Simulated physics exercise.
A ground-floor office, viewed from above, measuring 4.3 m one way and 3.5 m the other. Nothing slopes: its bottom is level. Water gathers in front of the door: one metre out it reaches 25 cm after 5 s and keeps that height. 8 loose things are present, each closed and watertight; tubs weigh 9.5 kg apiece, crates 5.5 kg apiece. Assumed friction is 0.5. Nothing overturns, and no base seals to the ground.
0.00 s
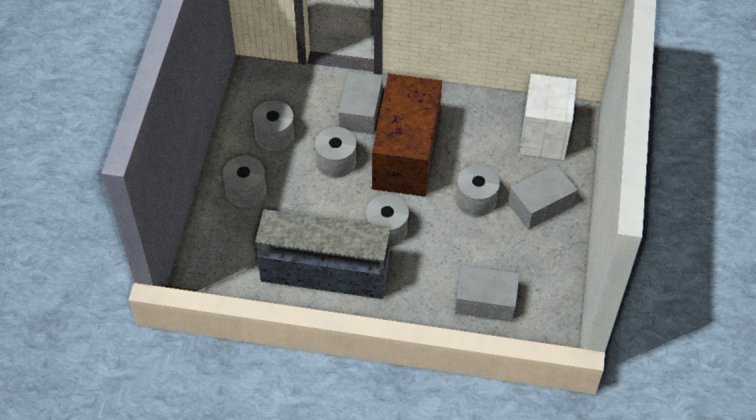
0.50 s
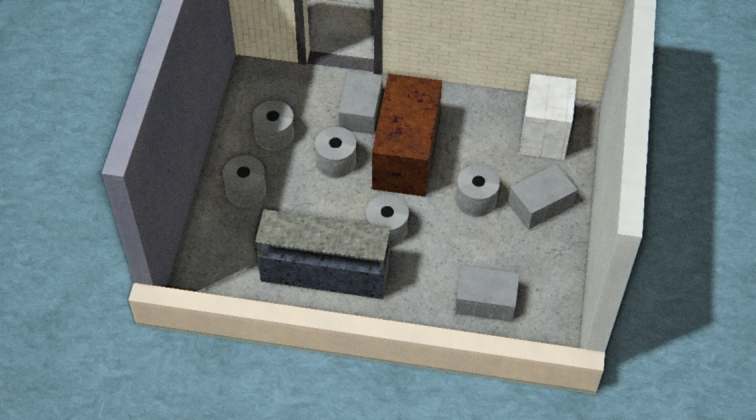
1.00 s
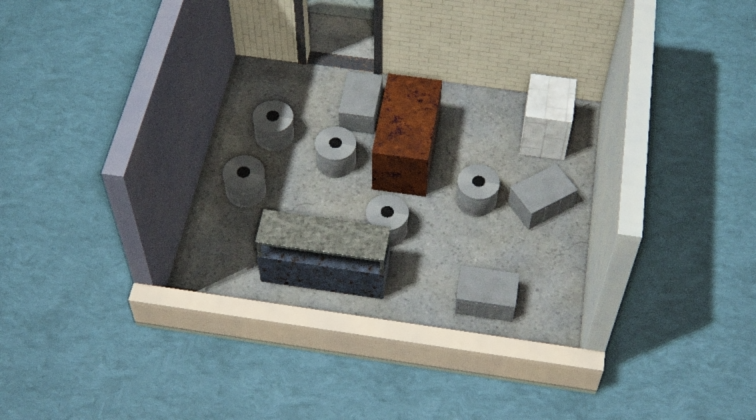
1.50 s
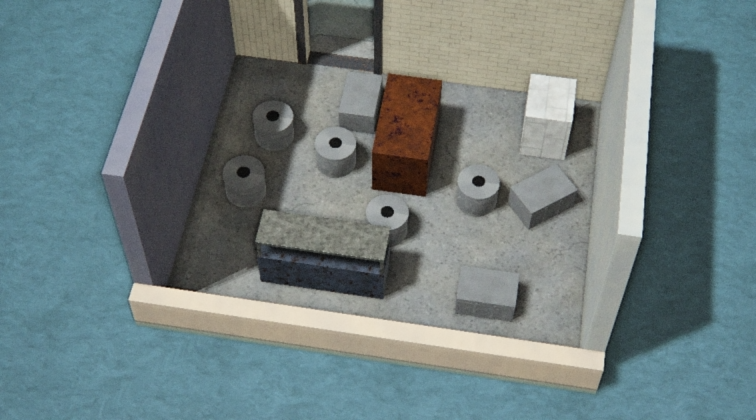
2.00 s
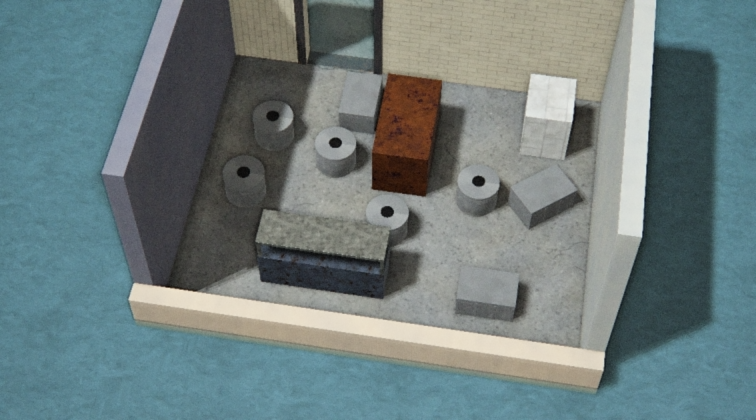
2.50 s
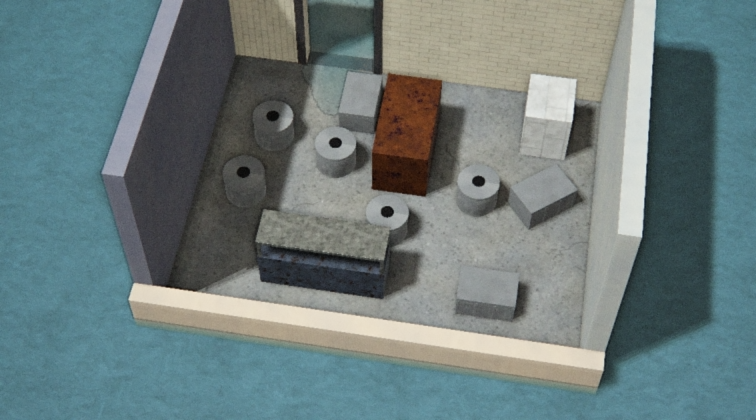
Ground-floor office seen from above, crates and tubs standing still as a little water begins spreading in through the doorway.
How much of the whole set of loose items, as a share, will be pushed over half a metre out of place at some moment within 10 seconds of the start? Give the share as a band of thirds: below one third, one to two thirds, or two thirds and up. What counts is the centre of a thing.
Upper band.
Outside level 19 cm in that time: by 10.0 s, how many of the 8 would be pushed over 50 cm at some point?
You'd get 4 in that case.
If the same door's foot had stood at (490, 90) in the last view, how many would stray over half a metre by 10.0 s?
Then 3 of them would.
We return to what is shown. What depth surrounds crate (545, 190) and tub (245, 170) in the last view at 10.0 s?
Some 4 cm at the first, some 6 cm at the second.
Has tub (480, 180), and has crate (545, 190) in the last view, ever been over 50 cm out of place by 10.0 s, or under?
First within it, then within it.
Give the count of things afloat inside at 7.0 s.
I'd say 4 of them.
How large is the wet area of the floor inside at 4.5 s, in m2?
Close to 4.5 m2, I'd say.
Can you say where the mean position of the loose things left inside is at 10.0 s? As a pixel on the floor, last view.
I'd put it close to (416, 254) in the last view.
After 3.5 s 0 of 8 are over 50 cm from their spots; 0 afloat.
After 4.5 s 1 of 8 are over 50 cm from their spots; 1 afloat.
After 7.0 s 4 of 8 are over 50 cm from their spots; 4 afloat.
After 10.0 s 6 of 8 are over 50 cm from their spots, and 6 have been at some point; 5 afloat.
